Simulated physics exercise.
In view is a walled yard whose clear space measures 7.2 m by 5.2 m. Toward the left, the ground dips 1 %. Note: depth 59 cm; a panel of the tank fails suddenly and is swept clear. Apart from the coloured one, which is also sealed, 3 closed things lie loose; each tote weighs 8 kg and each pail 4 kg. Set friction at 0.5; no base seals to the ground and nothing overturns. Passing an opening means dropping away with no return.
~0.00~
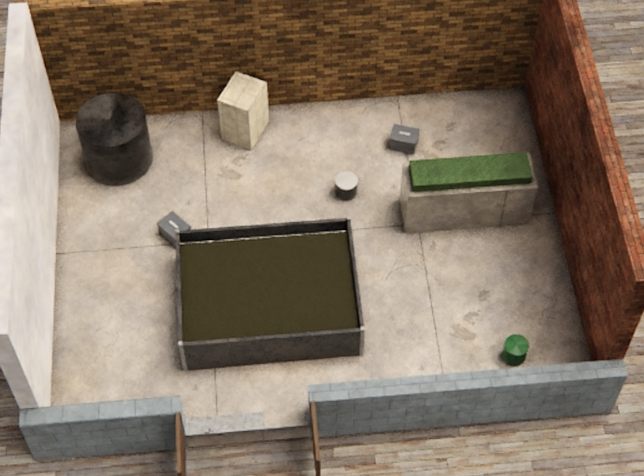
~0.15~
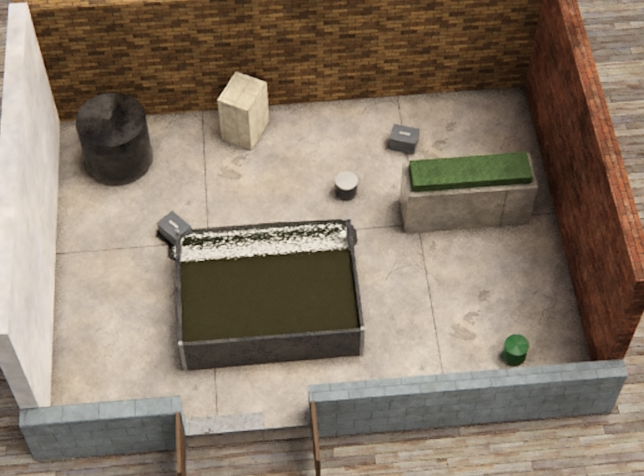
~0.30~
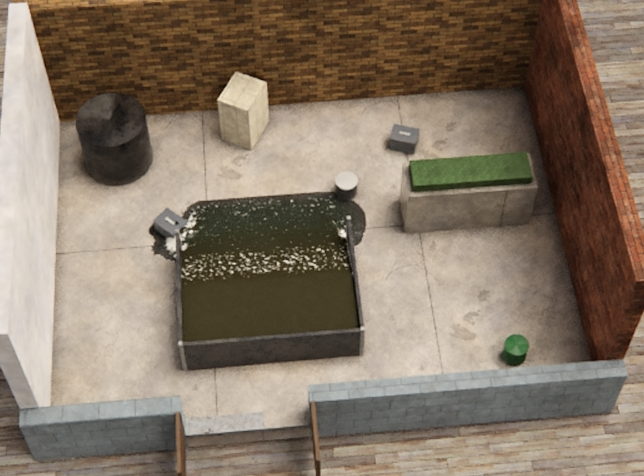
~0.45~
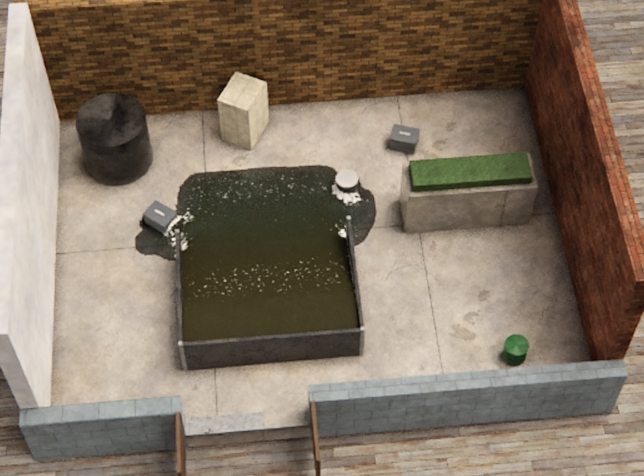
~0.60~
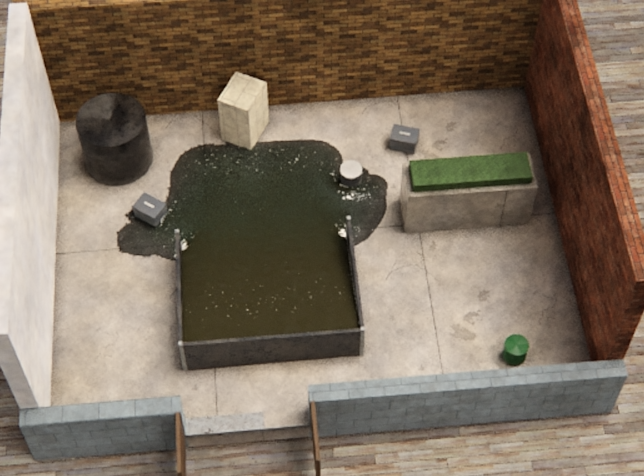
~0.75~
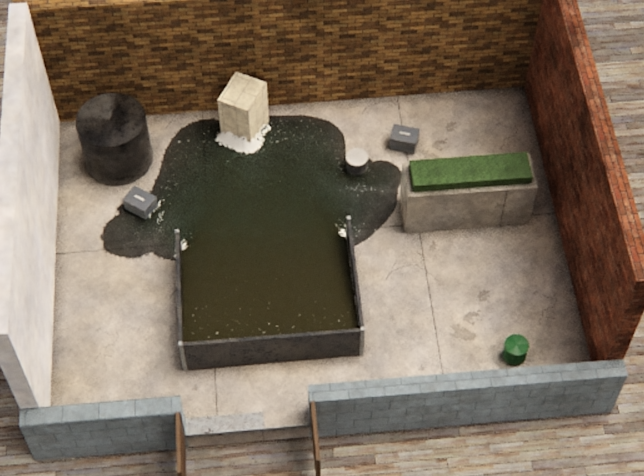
Dark, murky water bursts from the far side of a low grey tank in a walled yard with brick, white and red walls, seen from a fixed, high view. A black drum and pale block stand at the back left, a green-topped concrete block and small green pail at right. Foaming, the water spreads backward, shifts a small grey box leftward, nudges a pale canister, then surrounds the pale block.
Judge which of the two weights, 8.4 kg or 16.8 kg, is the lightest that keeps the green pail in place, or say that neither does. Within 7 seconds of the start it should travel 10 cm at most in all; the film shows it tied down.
I'd say the lighter mass already keeps it put.
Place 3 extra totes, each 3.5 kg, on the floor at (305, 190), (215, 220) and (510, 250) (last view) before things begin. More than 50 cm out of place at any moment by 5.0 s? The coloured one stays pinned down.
One after another they come out beyond the mark, beyond the mark, within the mark.
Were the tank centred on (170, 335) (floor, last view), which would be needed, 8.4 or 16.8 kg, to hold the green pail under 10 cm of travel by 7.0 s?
Lab note - in that case: Lighter mass suffices.
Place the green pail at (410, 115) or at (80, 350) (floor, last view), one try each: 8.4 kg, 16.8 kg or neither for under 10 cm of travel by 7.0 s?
First spot: No mass works; second spot: No mass works.
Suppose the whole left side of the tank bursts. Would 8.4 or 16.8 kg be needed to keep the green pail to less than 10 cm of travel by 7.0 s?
In that case just the heavier mass works.
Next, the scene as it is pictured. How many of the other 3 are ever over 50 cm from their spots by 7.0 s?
I count 3.
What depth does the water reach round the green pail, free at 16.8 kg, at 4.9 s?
2 cm, roughly.
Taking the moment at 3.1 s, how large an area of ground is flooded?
That flooded area is roughly 21 m2.
After 1.4 s the green pail would be 0 cm from its start with 8.4 kg and 0 cm from its start with 16.8 kg; 0 cm of water round it then.
After 3.1 s the green pail would be 0 cm from its start with 8.4 kg and 0 cm from its start with 16.8 kg; 0 cm of water round it then.
After 4.9 s the green pail would be 0 cm from its start with 8.4 kg and 0 cm from its start with 16.8 kg; 2 cm of water round it then.
After 7.0 s the green pail would be 0 cm from its start with 8.4 kg and 0 cm from its start with 16.8 kg; 4 cm of water round it then.
